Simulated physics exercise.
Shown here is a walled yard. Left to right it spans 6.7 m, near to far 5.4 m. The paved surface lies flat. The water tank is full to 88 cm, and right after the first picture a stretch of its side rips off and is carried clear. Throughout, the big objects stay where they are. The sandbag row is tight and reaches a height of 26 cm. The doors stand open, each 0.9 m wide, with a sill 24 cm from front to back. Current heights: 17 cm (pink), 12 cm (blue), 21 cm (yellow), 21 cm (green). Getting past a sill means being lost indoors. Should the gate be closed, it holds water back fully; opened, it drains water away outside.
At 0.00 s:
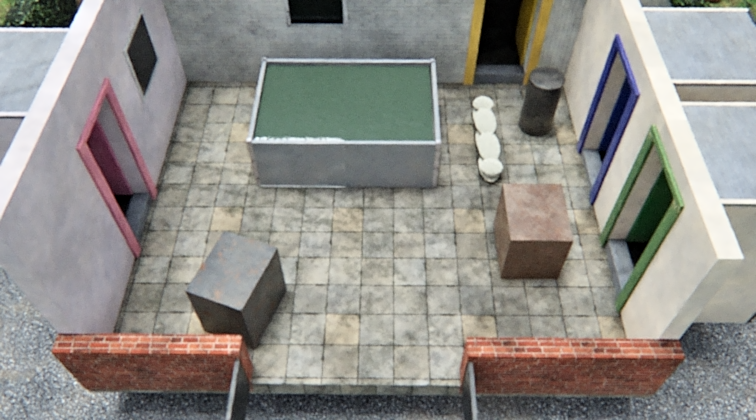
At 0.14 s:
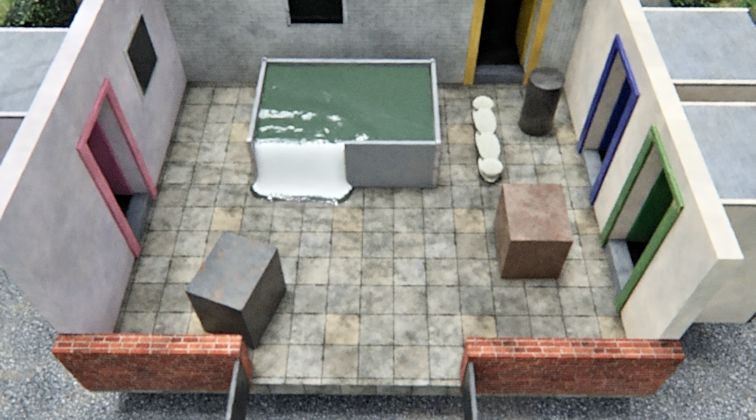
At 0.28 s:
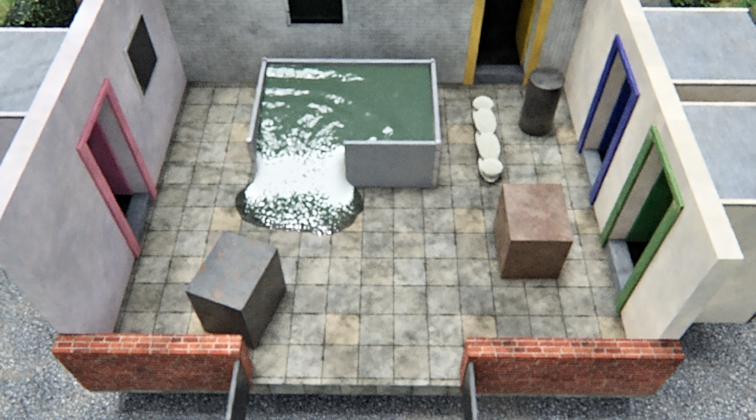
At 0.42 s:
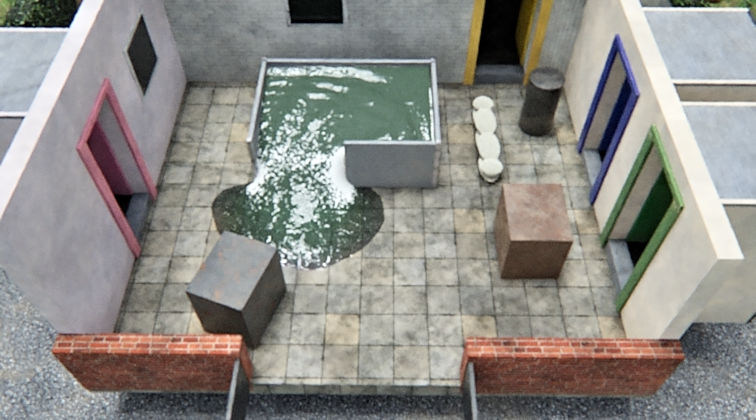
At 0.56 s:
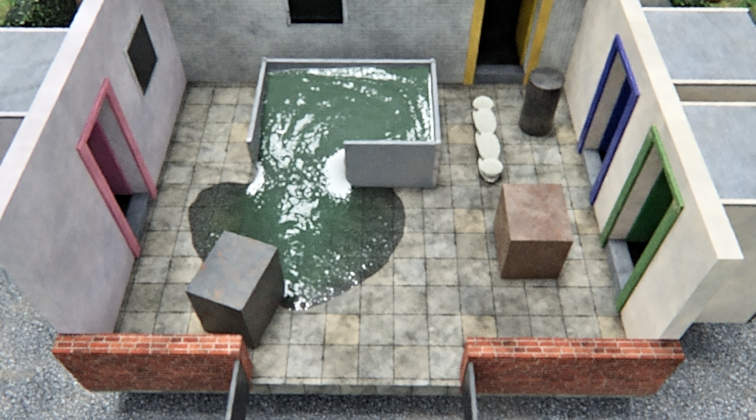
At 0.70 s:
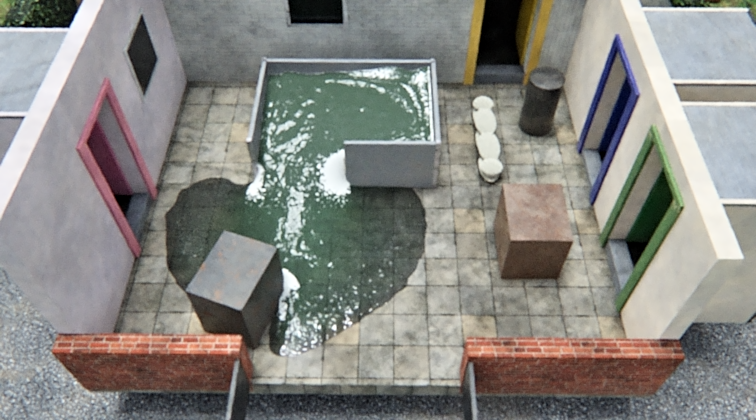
A big tank of green water in a walled yard lost part of its front side, and water gushed out in white foam, spreading across the paving and around a dark gray block.
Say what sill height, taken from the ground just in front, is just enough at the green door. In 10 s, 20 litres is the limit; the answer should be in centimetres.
I would put it at 6 cm.
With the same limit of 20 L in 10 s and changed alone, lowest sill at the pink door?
For pink, a step near 18 cm.
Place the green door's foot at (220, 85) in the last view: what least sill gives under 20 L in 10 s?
You'd want it roughly 13.0 cm high.
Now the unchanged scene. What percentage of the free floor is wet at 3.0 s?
50 %.
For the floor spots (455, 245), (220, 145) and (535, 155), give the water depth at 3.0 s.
First spot about 0 cm, second about 0 cm, third about 0 cm.
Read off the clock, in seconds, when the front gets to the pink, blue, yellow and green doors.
Pink: 0.9 s; blue: 4.0 s; yellow: 6.5 s; green: 3.4 s.
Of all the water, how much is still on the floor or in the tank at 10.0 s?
I'd say near 60 per cent is still there.
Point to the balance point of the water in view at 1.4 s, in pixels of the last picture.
The balance point sits at roughly (323, 179).
After 1.4 s water covers 40 % of the floor, deepest (56 cm) near (260, 280); it has not reached the green door.
After 3.0 s water covers 50 % of the floor, deepest (42 cm) near (233, 365); it has not reached the green door.
After 10.0 s water covers 90 % of the floor, deepest (16 cm) near (517, 118); 6 cm at the green door, 0 litres in over its 21 cm sill.
At the green door as built, the water arrived by 3.4 s and peaked near 10 cm at 5.4 s.
Run again over the same 10 s with other heights there, 29 litres in over 5 cm, 14 litres over 6.5 cm. The limit of 20 litres is kept from about 6 cm up.
